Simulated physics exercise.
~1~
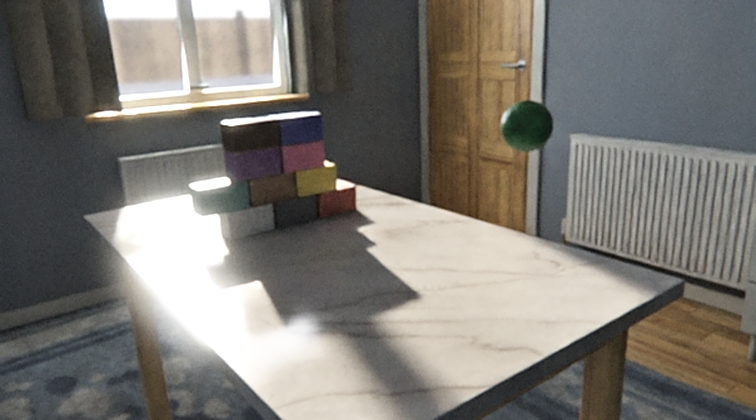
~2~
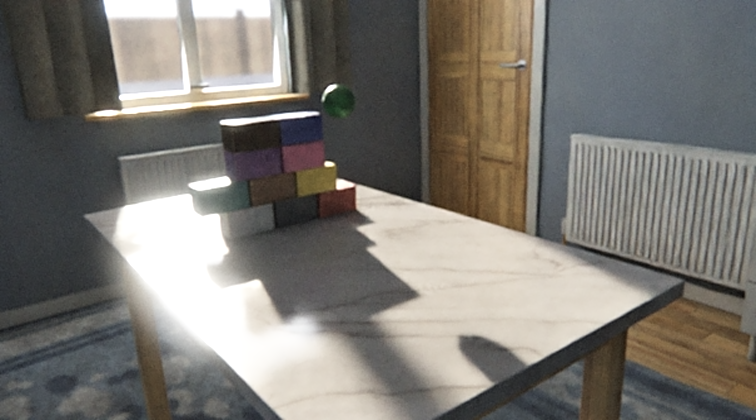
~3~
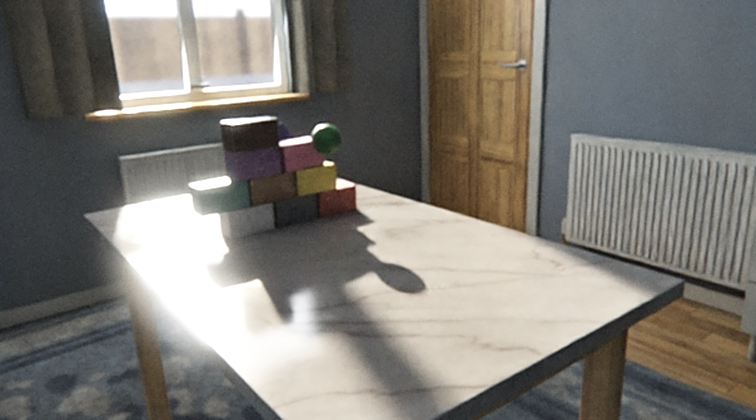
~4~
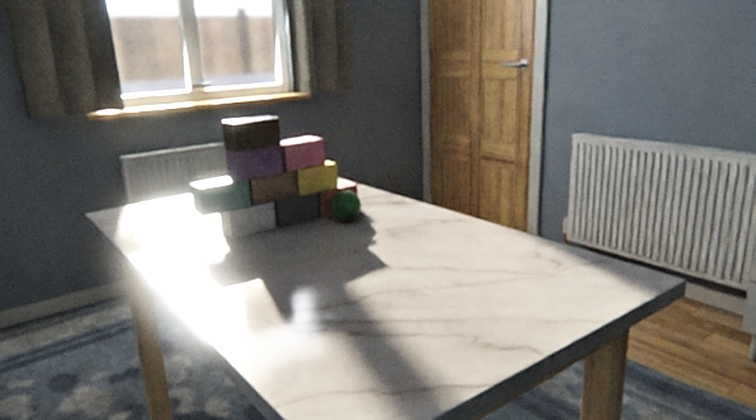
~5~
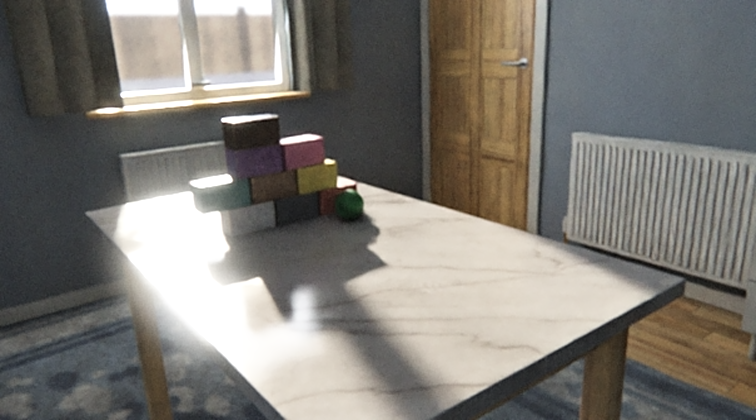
The footage shows a green ball flying left toward a stack of colourful blocks on a marble-patterned table, reaching the upper right side as the blue block tips backward out of view. The ball drops beside the red block and rests there, with the other blocks still stacked.
